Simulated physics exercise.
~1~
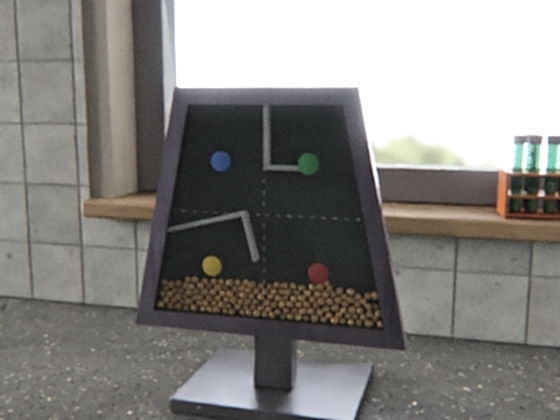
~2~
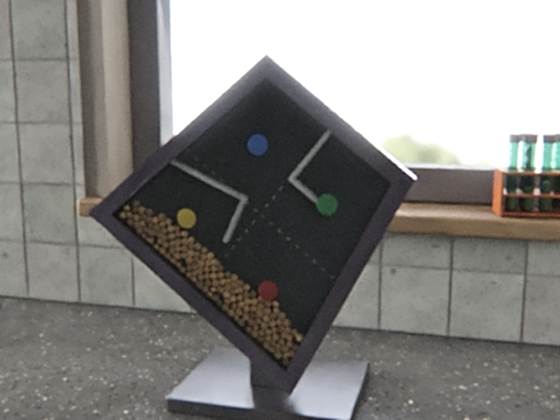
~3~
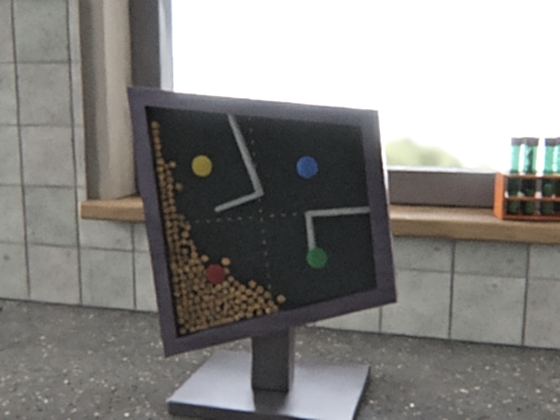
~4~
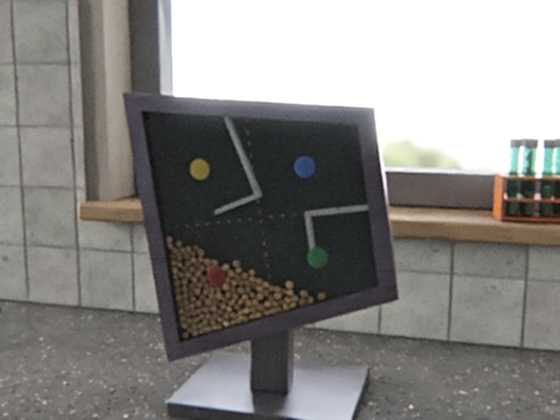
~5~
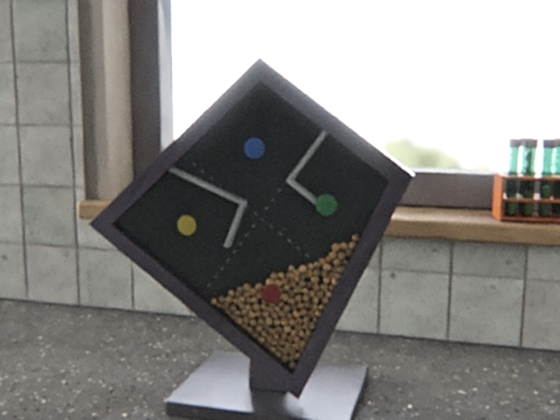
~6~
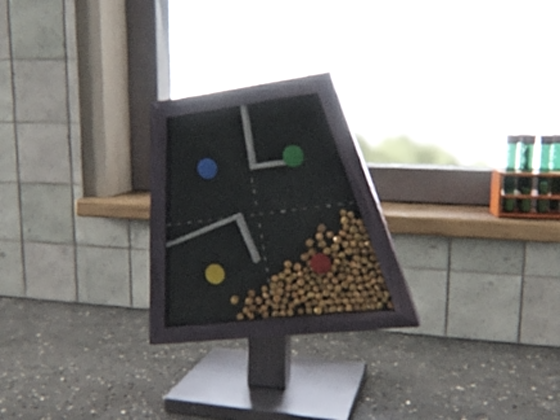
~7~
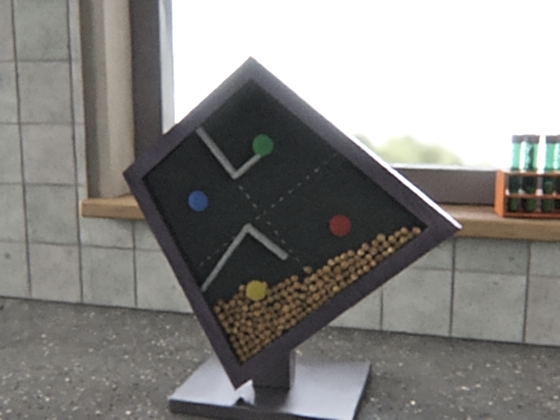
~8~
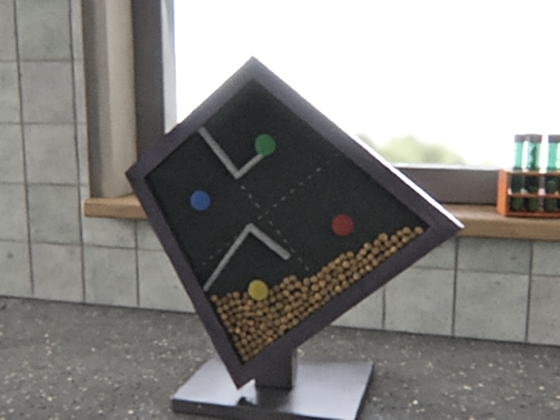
A dark framed case of wooden beads turned clockwise on its stand until the beads heaped up by the red sticker, then swung back past level the other way, and the beads slid down and settled mostly around the yellow sticker.
